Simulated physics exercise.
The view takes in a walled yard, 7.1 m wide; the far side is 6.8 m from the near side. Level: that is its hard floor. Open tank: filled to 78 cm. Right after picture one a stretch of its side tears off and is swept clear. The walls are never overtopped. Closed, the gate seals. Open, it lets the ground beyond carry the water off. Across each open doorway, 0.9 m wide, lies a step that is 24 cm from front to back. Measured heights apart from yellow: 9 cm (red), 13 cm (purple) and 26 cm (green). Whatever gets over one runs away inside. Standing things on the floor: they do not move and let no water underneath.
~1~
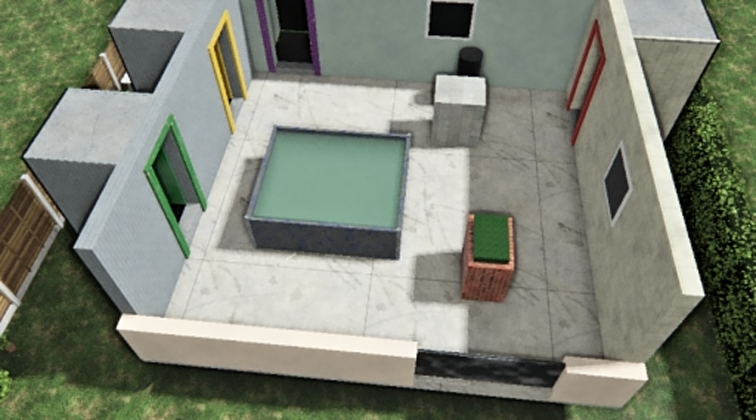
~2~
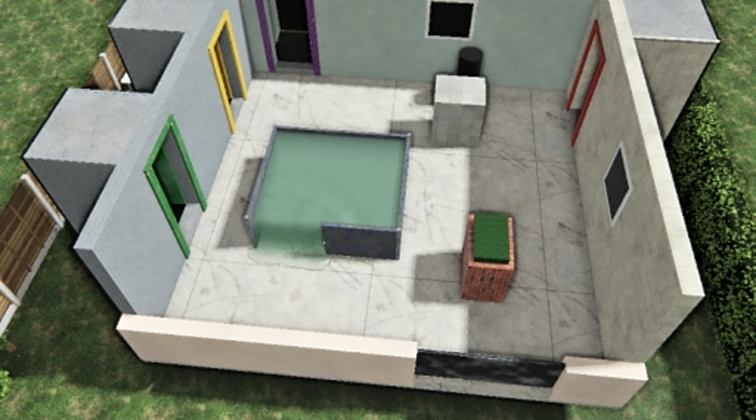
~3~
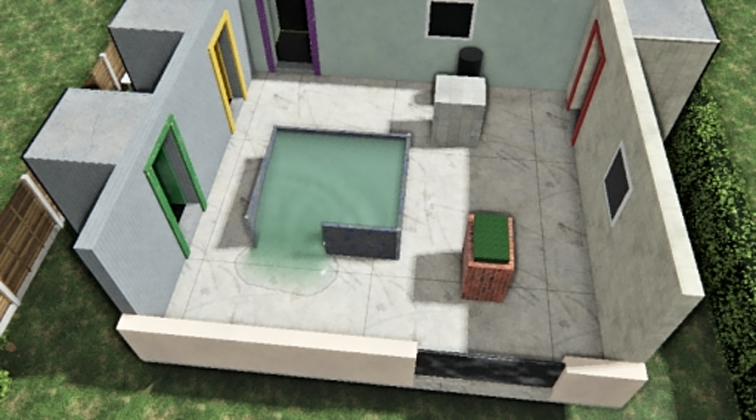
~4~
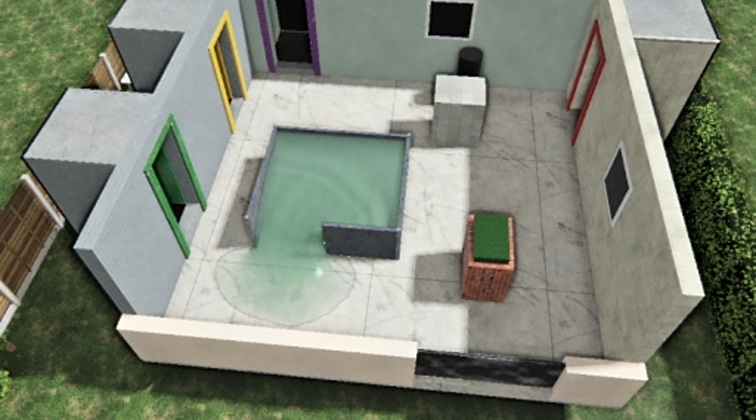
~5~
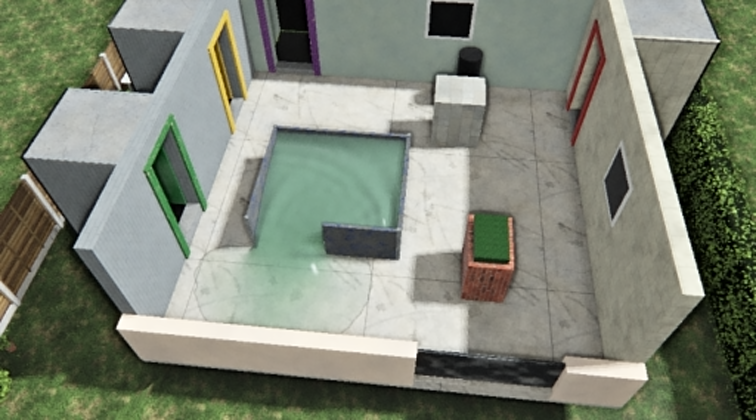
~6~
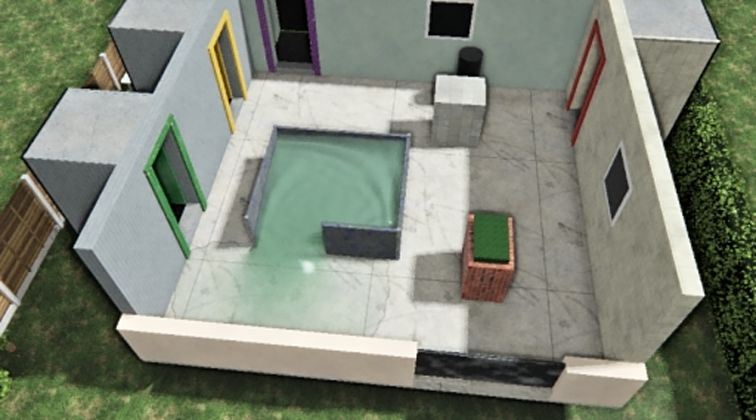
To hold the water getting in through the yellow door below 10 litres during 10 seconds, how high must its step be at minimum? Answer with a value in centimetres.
6.5 cm.
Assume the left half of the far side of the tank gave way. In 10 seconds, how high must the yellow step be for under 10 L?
In that case about 24 cm.
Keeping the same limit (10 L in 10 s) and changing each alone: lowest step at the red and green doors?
Roughly 11.5 cm for the red door and roughly 13.0 cm for the green door.
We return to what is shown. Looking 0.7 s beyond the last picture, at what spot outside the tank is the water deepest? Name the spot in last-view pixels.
Check close to (168, 341).
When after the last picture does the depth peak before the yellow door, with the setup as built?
It peaks around 5.5 s.
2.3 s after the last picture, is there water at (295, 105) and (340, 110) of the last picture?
Taking them in turn, they come out spared and spared.
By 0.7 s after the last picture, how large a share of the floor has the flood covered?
Some 15 in a hundred.
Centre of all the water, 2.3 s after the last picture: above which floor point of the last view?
Around (315, 251).
Then, 0.7 s after the last picture water covers 15 % of the floor, deepest (70 cm) near (168, 341); it has not reached the yellow door.
Then, 2.3 s after the last picture water covers 40 % of the floor, deepest (40 cm) near (179, 342); it has not reached the yellow door.
Then, 9.3 s after the last picture water covers 100 % of the floor, deepest (17 cm) near (518, 155); 7 cm at the yellow door, 3 litres in over its 8 cm step.
At the yellow door as built, the water peaked near 10 cm, 5.7 s after the last picture.
Run again over the same 10 s with other heights there, 15 litres in over 6 cm, 2 litres over 8.5 cm. The limit of 10 litres is kept from about 6.5 cm up.
